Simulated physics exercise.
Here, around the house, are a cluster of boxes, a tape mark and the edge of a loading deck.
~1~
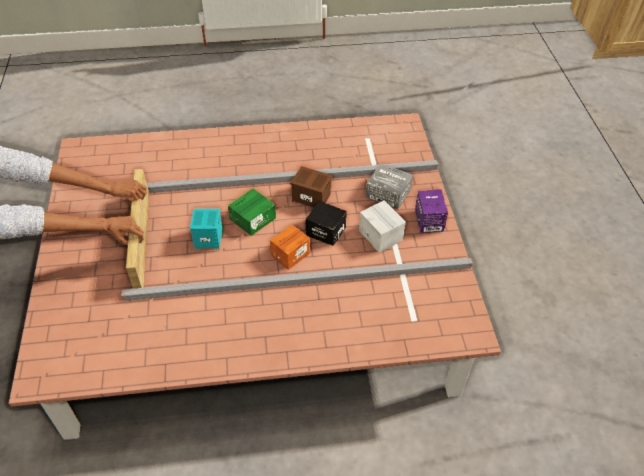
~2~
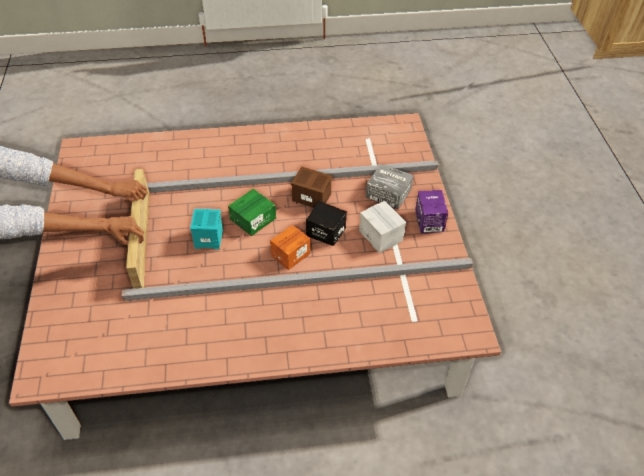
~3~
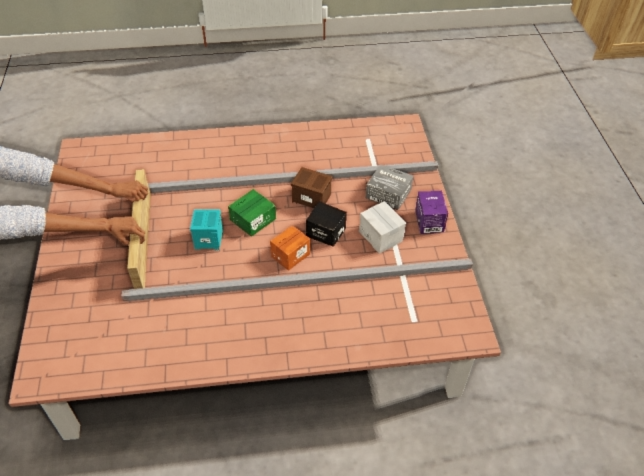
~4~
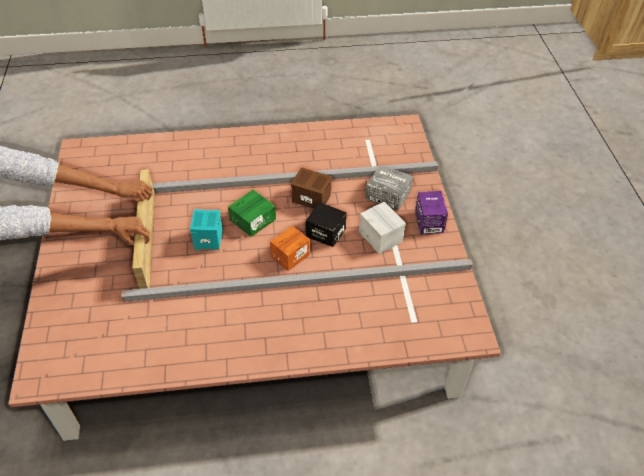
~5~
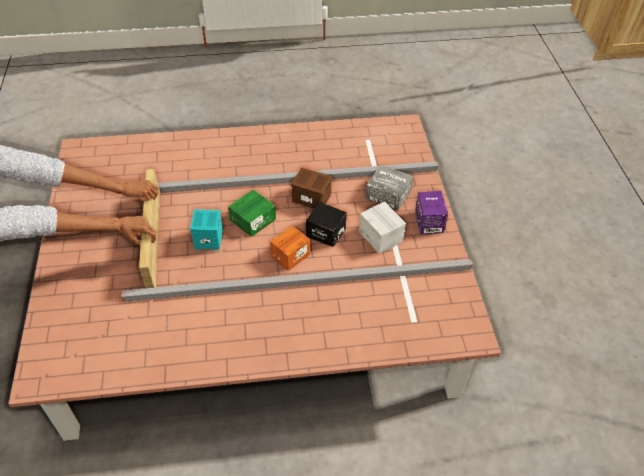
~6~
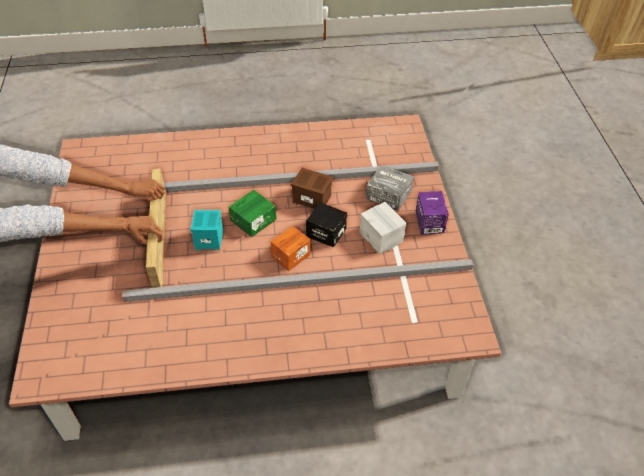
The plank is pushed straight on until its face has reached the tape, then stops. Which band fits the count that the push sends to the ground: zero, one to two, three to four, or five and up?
One or a pair drop.
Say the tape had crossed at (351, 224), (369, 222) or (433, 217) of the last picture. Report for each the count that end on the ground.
Taken one after another, the numbers are 0, 0 and 4.
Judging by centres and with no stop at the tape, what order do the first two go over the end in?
Purple box, grey box.
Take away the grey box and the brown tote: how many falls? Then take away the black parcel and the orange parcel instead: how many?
You'd see 1 fallen, and 0 in the other try.
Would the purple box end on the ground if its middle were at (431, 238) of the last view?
Put there, it simply leaves the top.
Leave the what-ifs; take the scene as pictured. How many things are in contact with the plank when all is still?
The count in contact is 4.
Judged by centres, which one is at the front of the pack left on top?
That would be the grey box.
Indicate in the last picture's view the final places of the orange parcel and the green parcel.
Orange parcel: About (413, 245); green parcel: About (401, 198).
A little later, none off yet; purple box at rest near (432, 213); grey box at rest near (390, 188); white box at rest near (382, 228).
Next, none off yet; purple box shifted a little near (442, 213); grey box shifted a little near (401, 186); white box shifted about its own width near (424, 236).
When it is over, the number that fall off is one or two; down, purple box.
